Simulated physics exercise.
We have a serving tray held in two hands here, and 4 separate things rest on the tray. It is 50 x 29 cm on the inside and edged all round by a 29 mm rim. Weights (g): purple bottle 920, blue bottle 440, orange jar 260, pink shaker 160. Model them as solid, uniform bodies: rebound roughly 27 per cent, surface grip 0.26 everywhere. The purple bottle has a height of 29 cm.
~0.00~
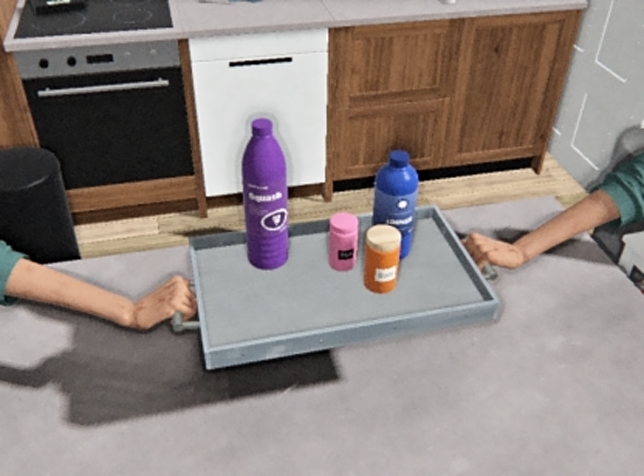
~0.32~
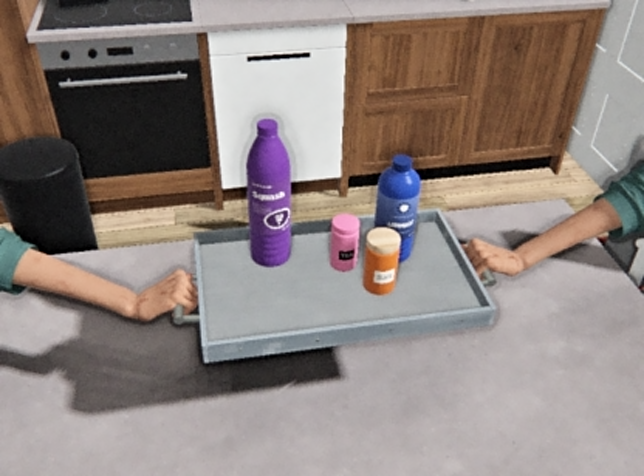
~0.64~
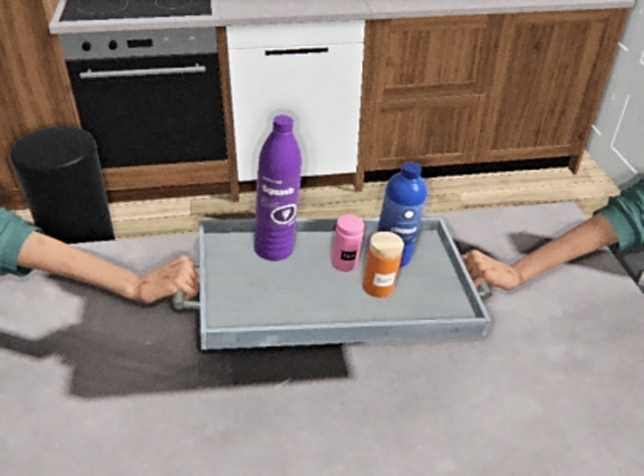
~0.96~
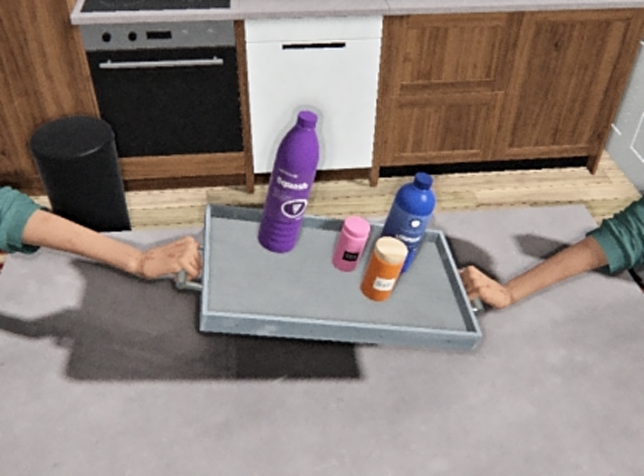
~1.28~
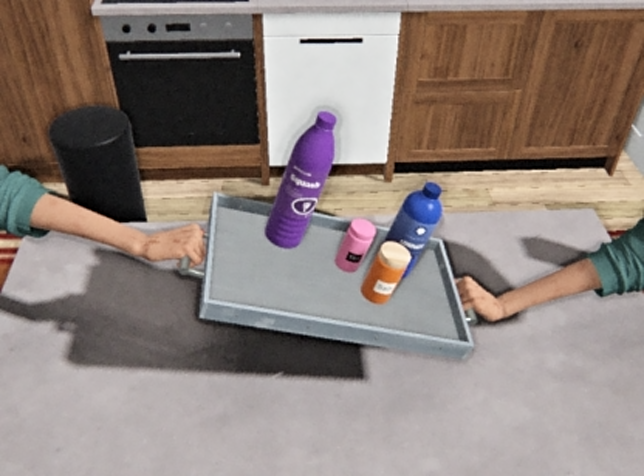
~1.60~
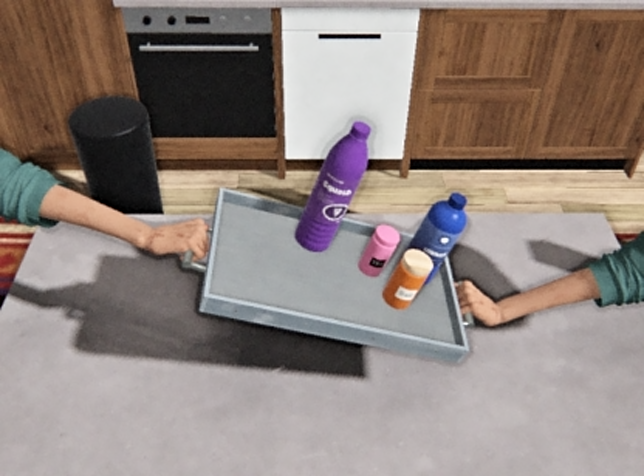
The clip shows two hands holding a gray tray with a purple bottle, a blue bottle, an orange jar and a pink shaker; the tray tilts gradually down to the right, and the items slide a short way toward the right.
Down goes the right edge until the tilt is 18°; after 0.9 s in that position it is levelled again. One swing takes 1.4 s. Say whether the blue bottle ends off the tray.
Outcome for the blue bottle: Lost off the edge.
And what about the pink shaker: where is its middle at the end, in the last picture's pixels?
In the last picture it sits around (420, 265).
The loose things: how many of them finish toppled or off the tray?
Tally: 2.
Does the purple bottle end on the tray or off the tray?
Purple bottle: Goes out of bounds.
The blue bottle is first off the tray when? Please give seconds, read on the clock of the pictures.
2.3 s or so.
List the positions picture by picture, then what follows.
The first frame shows tray level; blue bottle (394, 205); purple bottle (265, 195).
The second frame shows tray at 1°, right edge down; pink shaker (344, 243); purple bottle (269, 194).
The third frame shows tray at 5°, right edge down; orange jar (382, 265); pink shaker (347, 243).
The fourth frame shows tray at 13°, right edge down; purple bottle (291, 183); orange jar (383, 269).
The fifth frame shows tray at 17°, right edge down; pink shaker (355, 246); purple bottle (304, 181).
The sixth frame shows tray at 18°, right edge down; blue bottle (436, 237) 6 cm from its spot; orange jar (407, 280) 5 cm from its spot.
By 2.20 s, tray at 18°, right edge down; blue bottle rocked 19° off its seat near (461, 243); purple bottle rocked 21° off its seat; pink shaker 15 cm from its spot.
By 2.70 s, tray at 16°, right edge down; purple bottle and blue bottle now off the tray; pink shaker 16 cm from its spot; orange jar 14 cm from its spot.
When it is over (4.3 s), off the tray, purple bottle and blue bottle; not toppled but over 5 cm from the start, orange jar and pink shaker. End places, in pixels of the last picture, blue bottle near (534, 340).
